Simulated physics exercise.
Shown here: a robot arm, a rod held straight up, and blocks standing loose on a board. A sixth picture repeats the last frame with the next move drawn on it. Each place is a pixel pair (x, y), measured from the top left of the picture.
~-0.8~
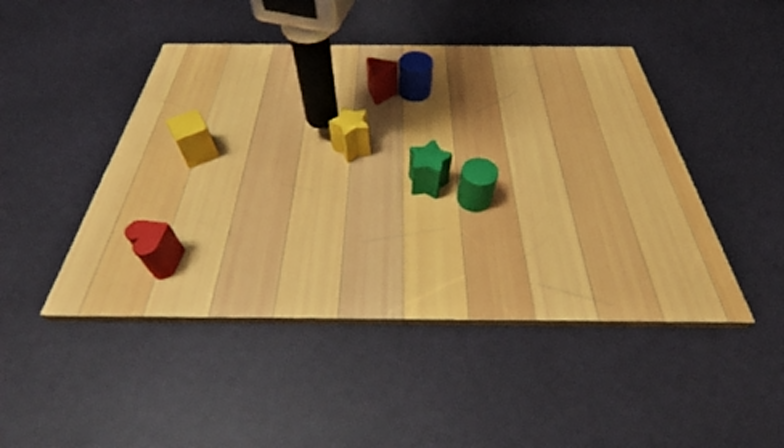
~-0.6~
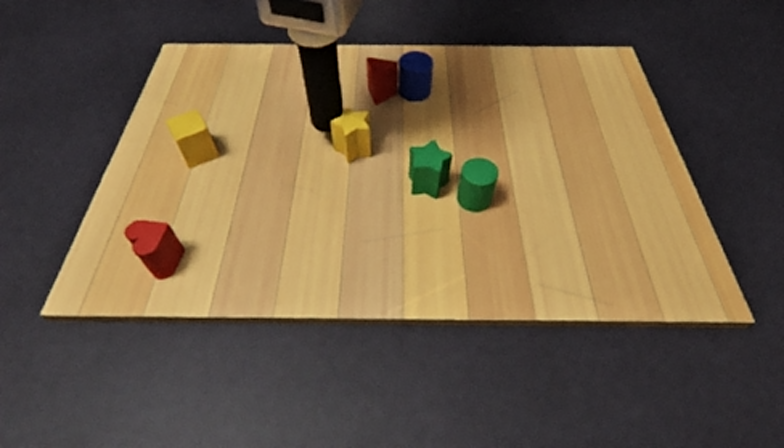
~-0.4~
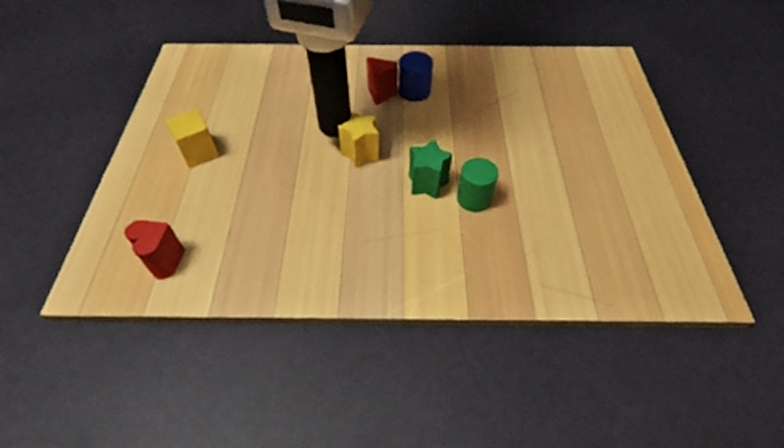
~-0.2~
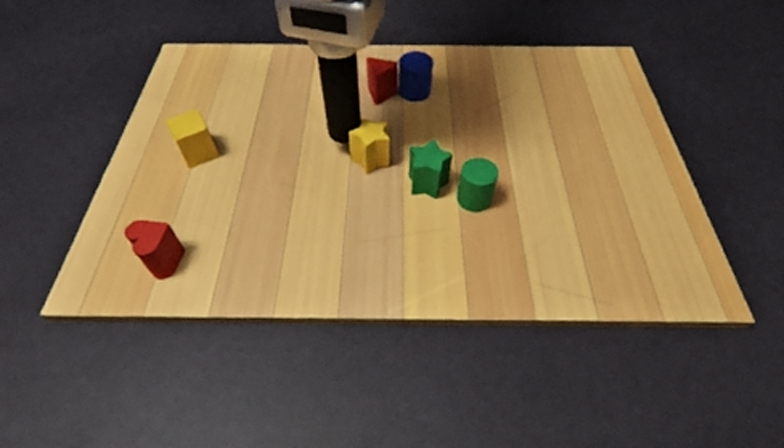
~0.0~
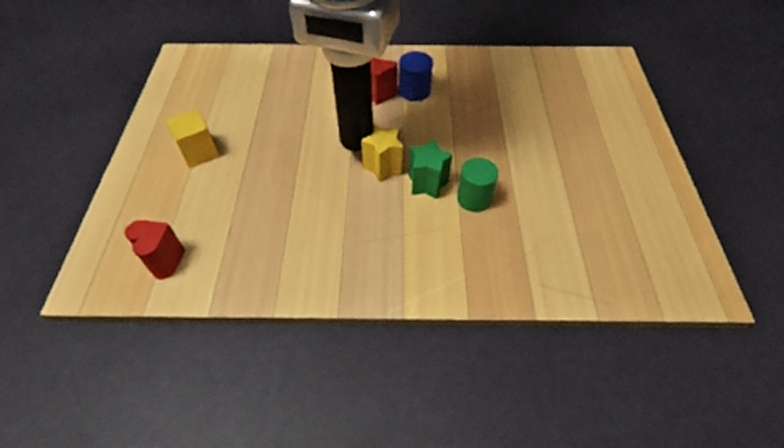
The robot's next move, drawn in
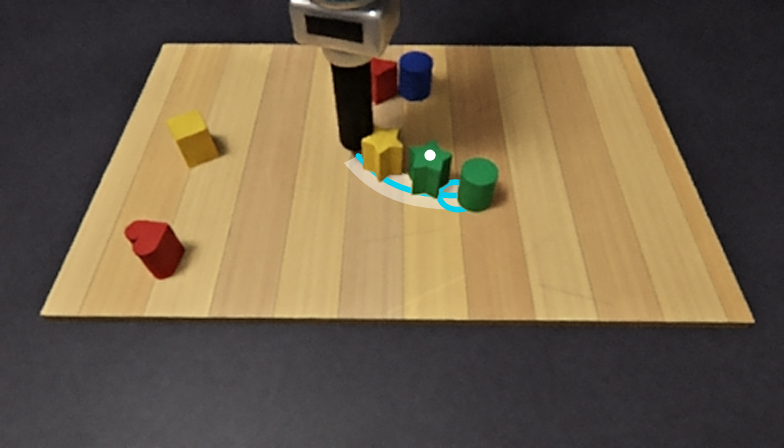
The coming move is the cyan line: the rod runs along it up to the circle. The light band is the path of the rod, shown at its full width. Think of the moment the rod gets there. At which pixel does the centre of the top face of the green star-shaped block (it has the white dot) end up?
The middle of its upper face will lie at (531, 180).
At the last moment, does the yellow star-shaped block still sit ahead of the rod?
I believe so.
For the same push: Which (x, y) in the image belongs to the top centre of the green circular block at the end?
It will likely be found at (567, 185).
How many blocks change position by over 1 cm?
Count: 3 or more.
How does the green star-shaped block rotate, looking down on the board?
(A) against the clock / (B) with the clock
Answer: A.
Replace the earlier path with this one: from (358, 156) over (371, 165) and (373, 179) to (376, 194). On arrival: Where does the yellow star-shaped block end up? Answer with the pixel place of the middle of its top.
It will likely be found at (409, 168).
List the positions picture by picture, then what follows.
In the first frame, tip of the rod at (322, 119), middles of tops, yellow star-shaped block at (350, 119), green star-shaped block at (430, 155), green circular block at (480, 171).
In the second frame, rod at (328, 122), nothing pushed.
In the third frame, rod at (336, 127), yellow star-shaped block at (360, 125).
In the fourth frame, rod at (345, 133), yellow star-shaped block at (370, 131).
In the fifth frame, rod at (357, 140), yellow star-shaped block at (383, 138), green star-shaped block at (430, 155), green circular block at (480, 171).
The line goes from (358, 156) by way of (382, 178) and (417, 192) to (457, 196); the dot is on the green star-shaped block.
On the path given first. One third of the way, rod at (382, 163); yellow star-shaped block at (413, 160); green star-shaped block at (449, 162), turned 15° anticlockwise.
Two thirds of the way, rod at (418, 177); yellow star-shaped block at (450, 175); green star-shaped block at (488, 174), turned 20° anticlockwise; green circular block at (523, 179).
At the end, rod at (459, 181); yellow star-shaped block at (494, 180); green star-shaped block at (531, 180), turned 20° anticlockwise; green circular block at (567, 185).
